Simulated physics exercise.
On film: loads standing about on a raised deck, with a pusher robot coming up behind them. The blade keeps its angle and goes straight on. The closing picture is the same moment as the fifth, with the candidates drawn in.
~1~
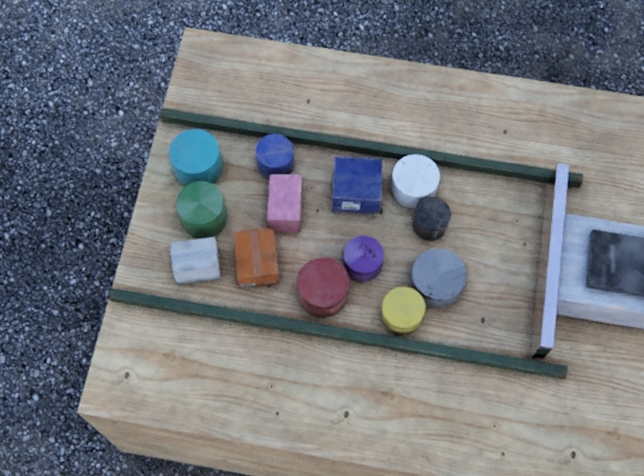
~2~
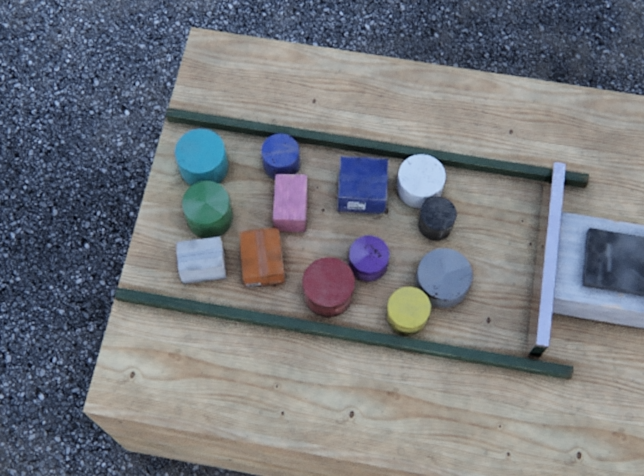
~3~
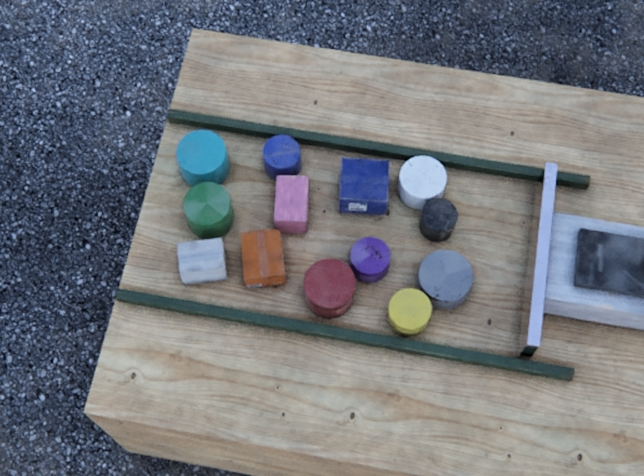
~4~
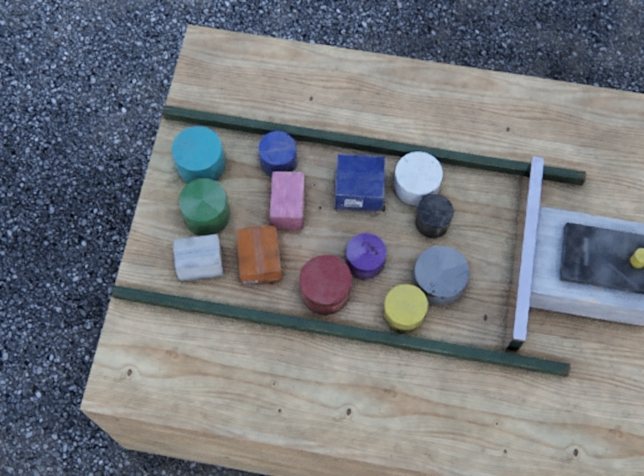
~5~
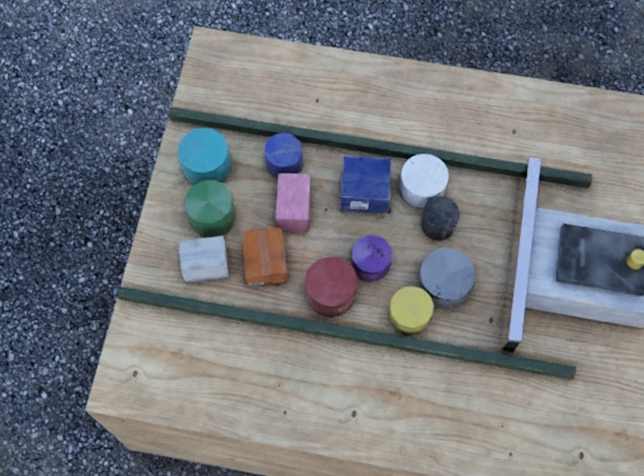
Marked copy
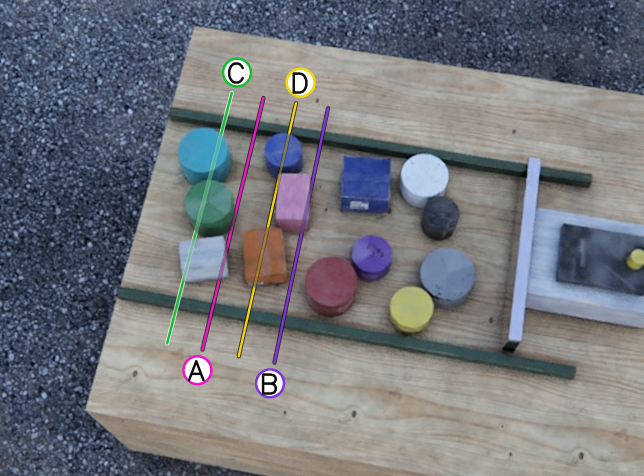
On a raised wooden deck, a pale pusher robot creeping left between green rails towards coloured canisters and boxes standing still.
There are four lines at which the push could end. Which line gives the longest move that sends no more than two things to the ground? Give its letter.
Stop at D.
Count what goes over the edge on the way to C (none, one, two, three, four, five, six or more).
Six or more.
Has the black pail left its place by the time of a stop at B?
Yes.
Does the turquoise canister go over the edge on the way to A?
Yes.
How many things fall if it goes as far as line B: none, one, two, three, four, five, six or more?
By then, none.
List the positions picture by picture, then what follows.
In the first frame, white box (196, 261); blue parcel (357, 186); orange box (256, 258).
In the second frame, robot (623, 262); green canister (208, 210).
In the third frame, robot (614, 262); turquoise canister (203, 160).
In the fourth frame, robot (600, 256); pink crate (288, 201).
In the fifth frame, robot (596, 257); white canister (424, 181); blue canister (284, 157); purple canister (371, 258).
On the copy, A at (235, 217); B at (303, 228); C at (201, 211); D at (269, 223).
On D. First, robot (502, 242); yellow pail (390, 310); white canister (409, 178).
Then, robot (409, 226); white box (173, 256); green canister (196, 202).
Finally, robot (340, 214); green canister over the edge; white box over the edge; two fallen.
By contrast, A drops five; B is within the limit but short; C drops nine.
